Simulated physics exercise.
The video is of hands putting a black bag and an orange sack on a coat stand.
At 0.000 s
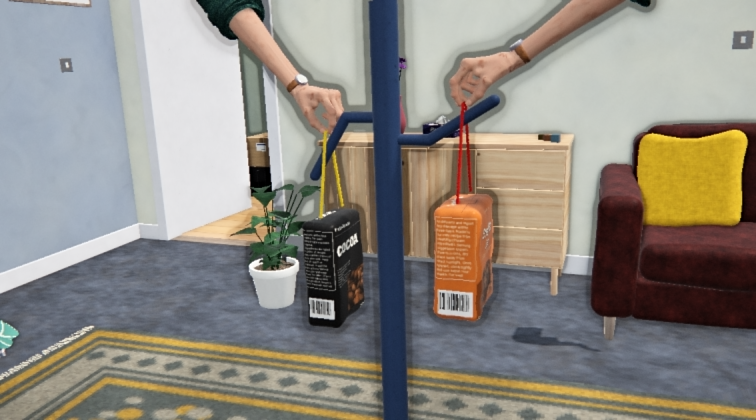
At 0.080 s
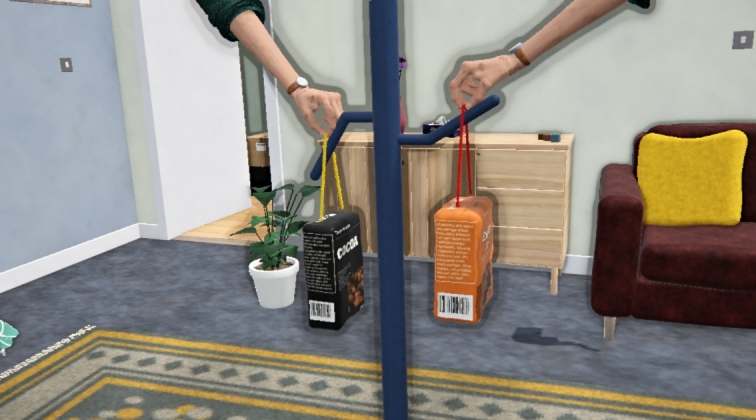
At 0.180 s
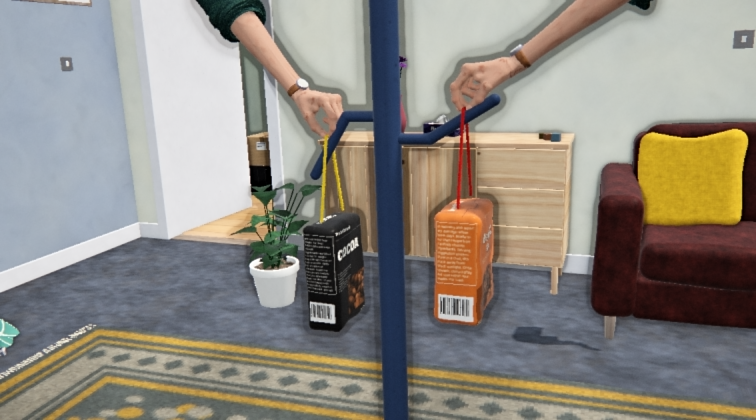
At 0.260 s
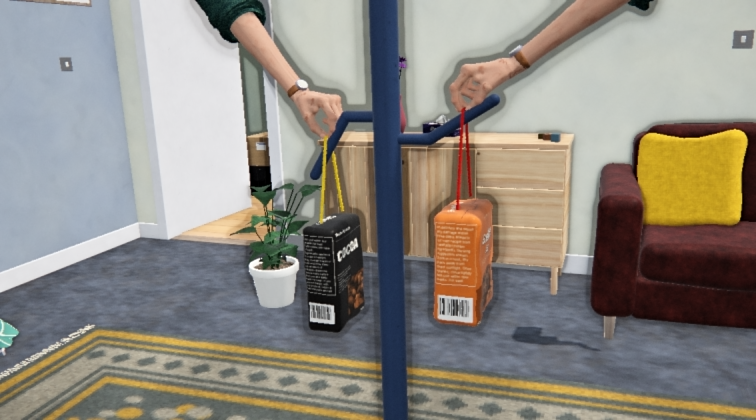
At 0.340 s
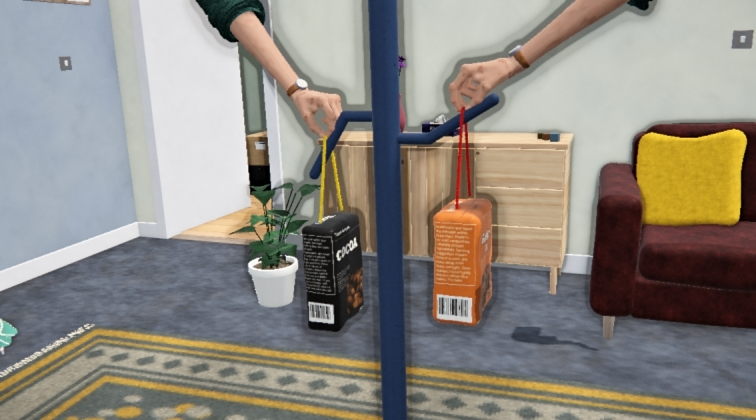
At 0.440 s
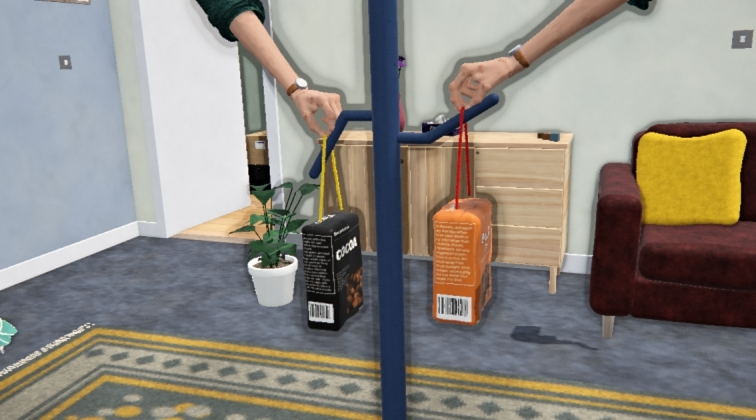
In this clip, two hands hold a black bag by a yellow cord on the left and an orange sack by a red cord on the right, at the pegs of a blue coat stand, with almost no movement.
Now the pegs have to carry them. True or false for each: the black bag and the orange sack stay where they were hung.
Black bag - false. Orange sack - true.
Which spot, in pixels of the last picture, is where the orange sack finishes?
The middle of it lies at (405, 278).
By 1.00 s, black bag on the floor; orange sack on its peg near (395, 274).
By 1.42 s, black bag on the floor; orange sack on its peg near (400, 275).
When it is over, black bag on the floor; orange sack on its peg near (405, 278). The black bag drops to the floor and the orange sack remains on its peg.
